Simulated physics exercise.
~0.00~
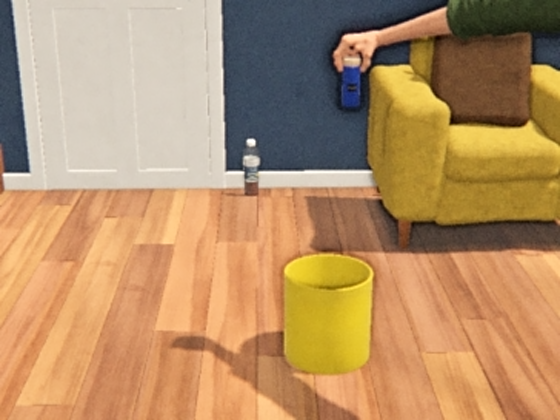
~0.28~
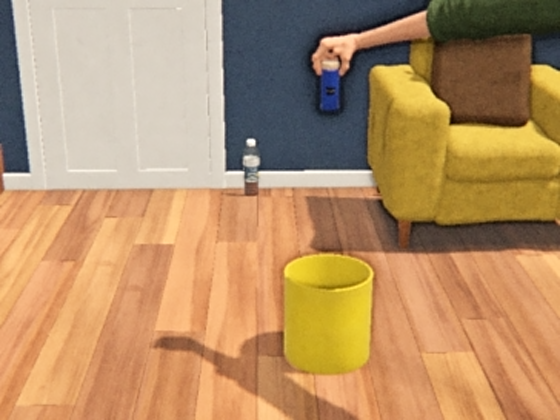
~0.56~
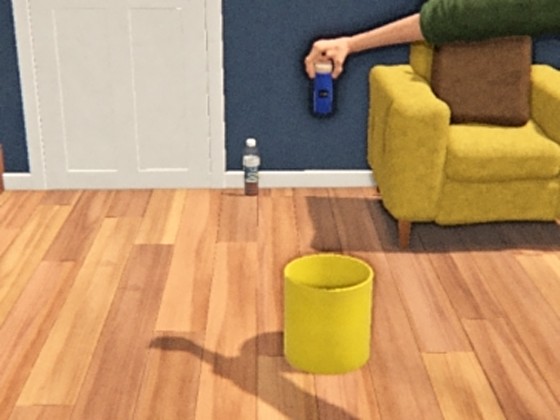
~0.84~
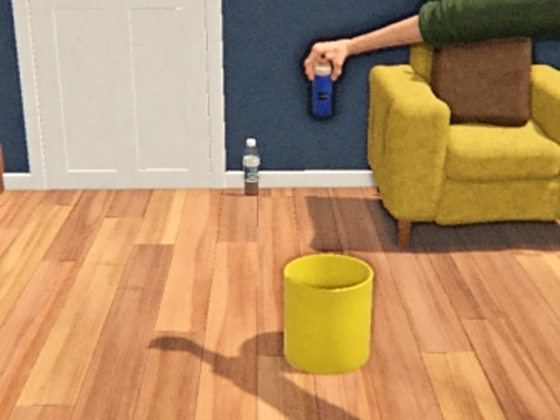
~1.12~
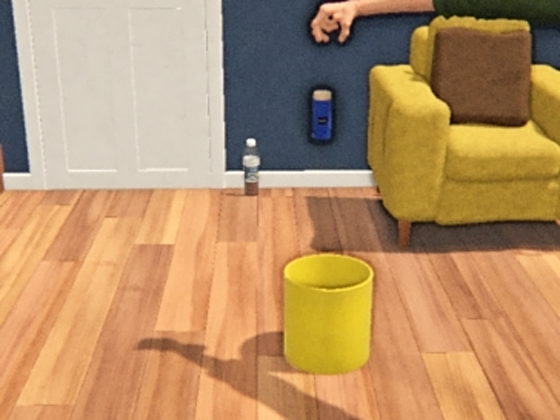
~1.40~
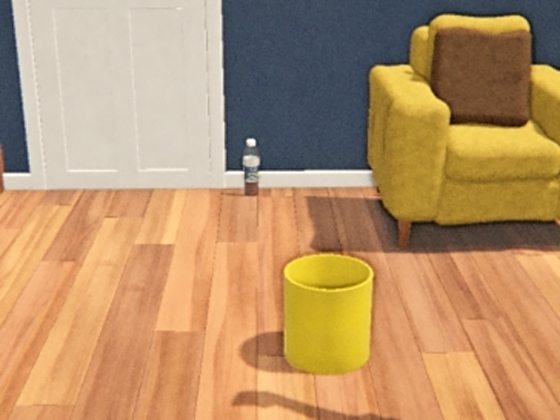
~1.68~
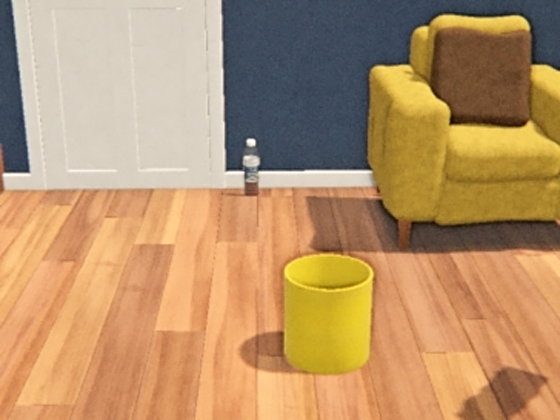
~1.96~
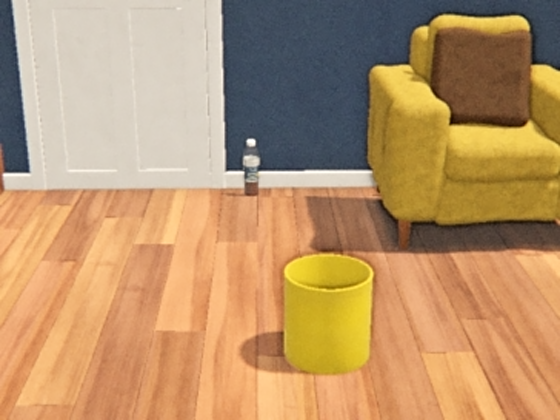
A hand moves a blue shaker left above a yellow bin and drops it inside.
